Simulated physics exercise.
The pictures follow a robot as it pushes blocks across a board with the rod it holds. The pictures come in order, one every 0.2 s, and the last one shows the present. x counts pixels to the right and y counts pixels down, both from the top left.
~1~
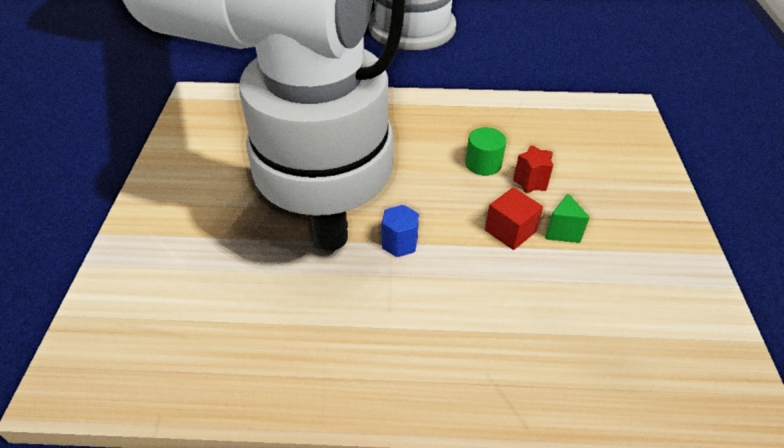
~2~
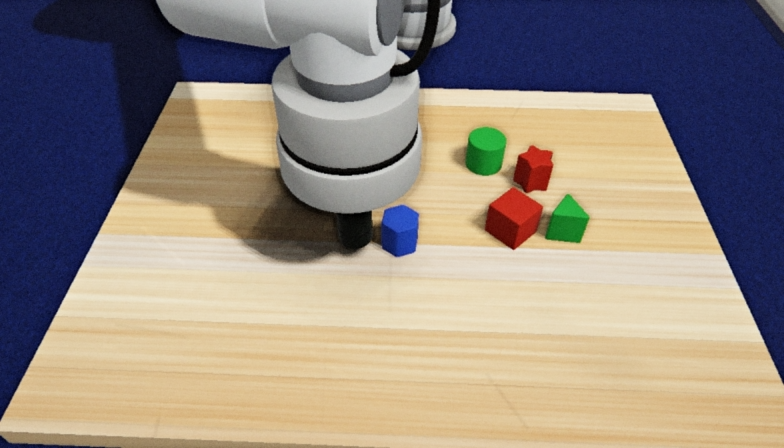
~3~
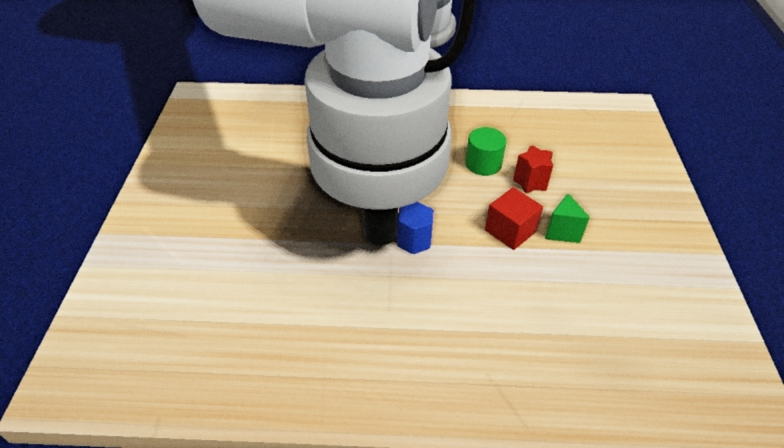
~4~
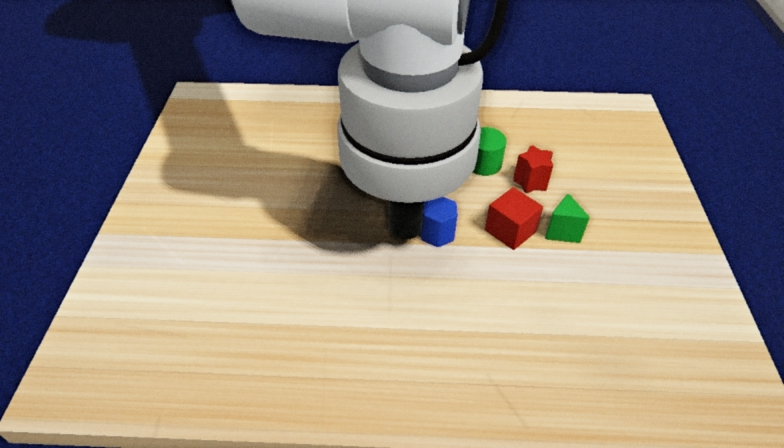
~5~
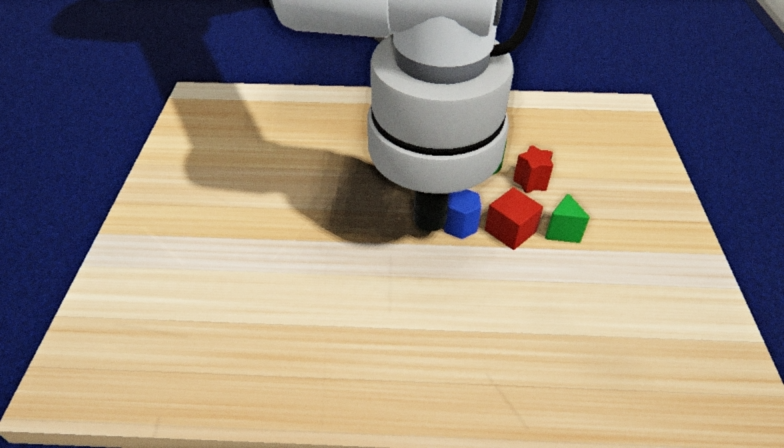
On a light wooden board, a robot arm moved right until its black rod met the blue block, then pushed it across toward the red cube, while the other red and green blocks stayed still.
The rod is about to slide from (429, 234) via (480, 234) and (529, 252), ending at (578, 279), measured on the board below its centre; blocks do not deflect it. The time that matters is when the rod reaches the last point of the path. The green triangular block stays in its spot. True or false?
False.
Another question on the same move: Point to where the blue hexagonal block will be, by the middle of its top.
The centre of its top will be at (498, 186).
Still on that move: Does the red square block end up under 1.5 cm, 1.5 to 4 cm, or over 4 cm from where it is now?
Above 4 cm.
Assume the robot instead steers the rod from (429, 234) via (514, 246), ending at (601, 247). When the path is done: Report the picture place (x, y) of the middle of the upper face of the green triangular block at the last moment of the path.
It should be at (608, 201) by then.
The first path, step by step. One third of the way, rod at (484, 221); blue hexagonal block at (496, 186), turned 55° anticlockwise; red square block at (530, 206).
Two thirds of the way, rod at (533, 240); blue hexagonal block at (498, 186), turned 60° anticlockwise; red square block at (567, 209), turned 55° anticlockwise; green triangular block at (599, 208), turned 45° anticlockwise.
At the end, rod at (583, 266); blue hexagonal block at (498, 186), turned 60° anticlockwise; red square block at (577, 214), turned 90° anticlockwise; red star block not moved; green triangular block at (605, 205), turned 70° anticlockwise.
